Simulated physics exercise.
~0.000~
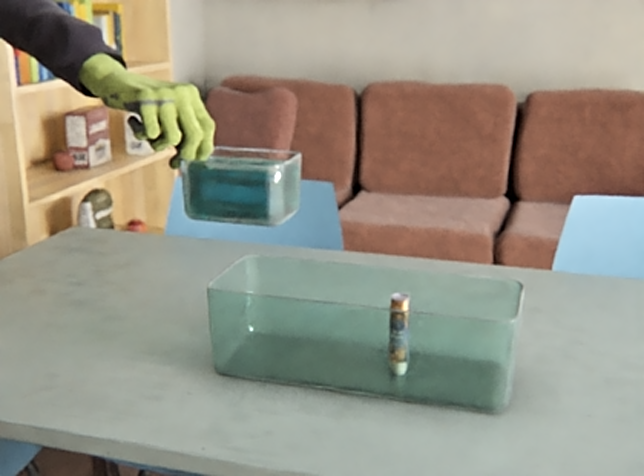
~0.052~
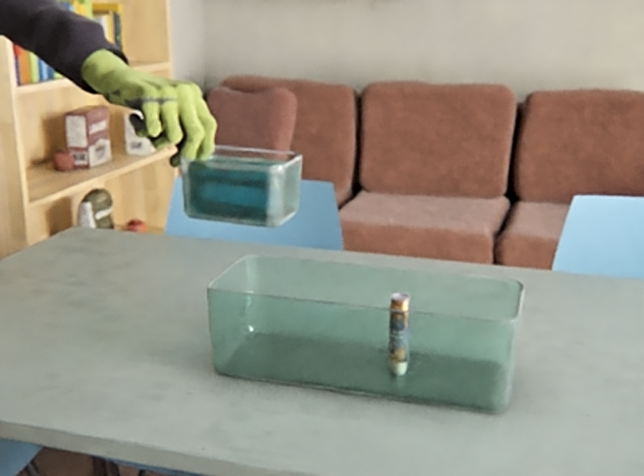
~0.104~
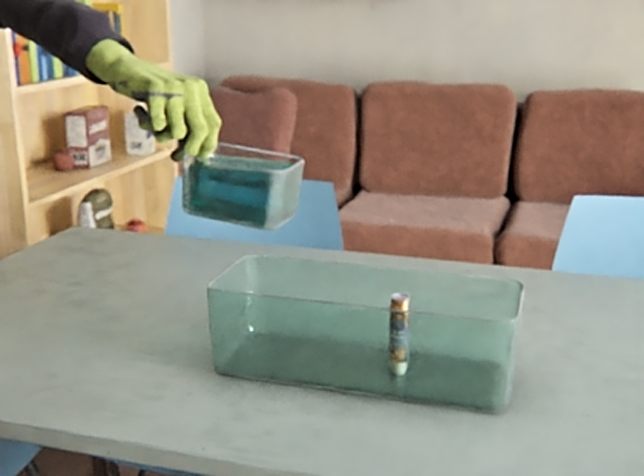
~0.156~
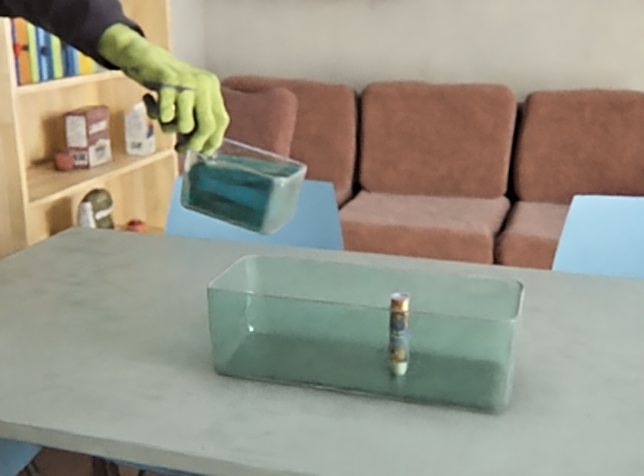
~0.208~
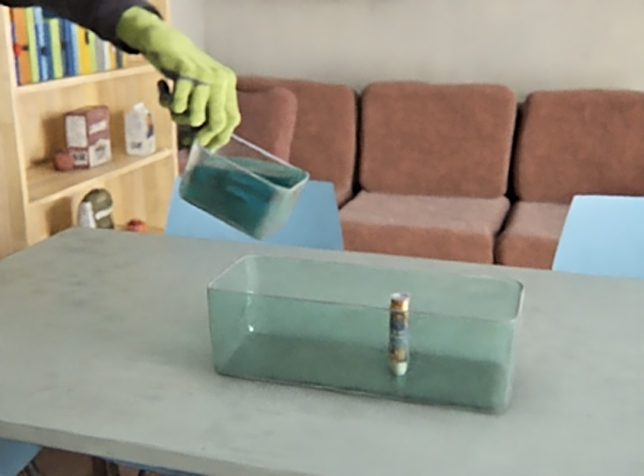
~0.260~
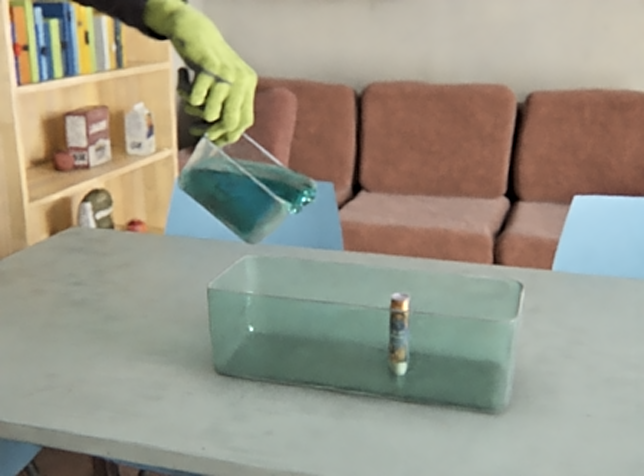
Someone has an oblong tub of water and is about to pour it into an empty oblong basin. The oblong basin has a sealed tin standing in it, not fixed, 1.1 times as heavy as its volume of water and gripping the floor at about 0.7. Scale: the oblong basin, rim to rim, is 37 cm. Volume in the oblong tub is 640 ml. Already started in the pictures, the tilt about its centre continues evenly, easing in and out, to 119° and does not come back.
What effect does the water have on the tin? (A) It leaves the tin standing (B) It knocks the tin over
(A) It leaves the tin standing.
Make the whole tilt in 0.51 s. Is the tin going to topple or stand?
In that case the tin stays vertical.
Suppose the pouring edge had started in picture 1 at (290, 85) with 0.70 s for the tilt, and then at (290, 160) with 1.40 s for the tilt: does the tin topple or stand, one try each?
The tin stays vertical the first time and stays vertical the second time.
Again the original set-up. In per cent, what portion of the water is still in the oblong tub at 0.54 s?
Near 14 in a hundred.
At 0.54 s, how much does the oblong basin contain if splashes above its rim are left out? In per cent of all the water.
I'd put it near 60 percent.
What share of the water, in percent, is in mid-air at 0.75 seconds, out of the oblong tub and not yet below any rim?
Roughly 3 per cent.
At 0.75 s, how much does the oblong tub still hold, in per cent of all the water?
1 in a hundred, give or take.
Then, 0.54 s in, the tilt is 105° and 14 per cent is still to pour; the tin stands where it began.
Then, 0.75 s in, the tilt is 119° and 1 per cent is still to pour; the tin stands where it began.
Then, 0.96 s in, the tilt is 119° and 0 per cent is still to pour; the tin stands where it began.
Then, 1.20 s in, the tilt is 119° and 0 per cent is still to pour; the tin stands where it began.
Finally, the tin stands where it began.
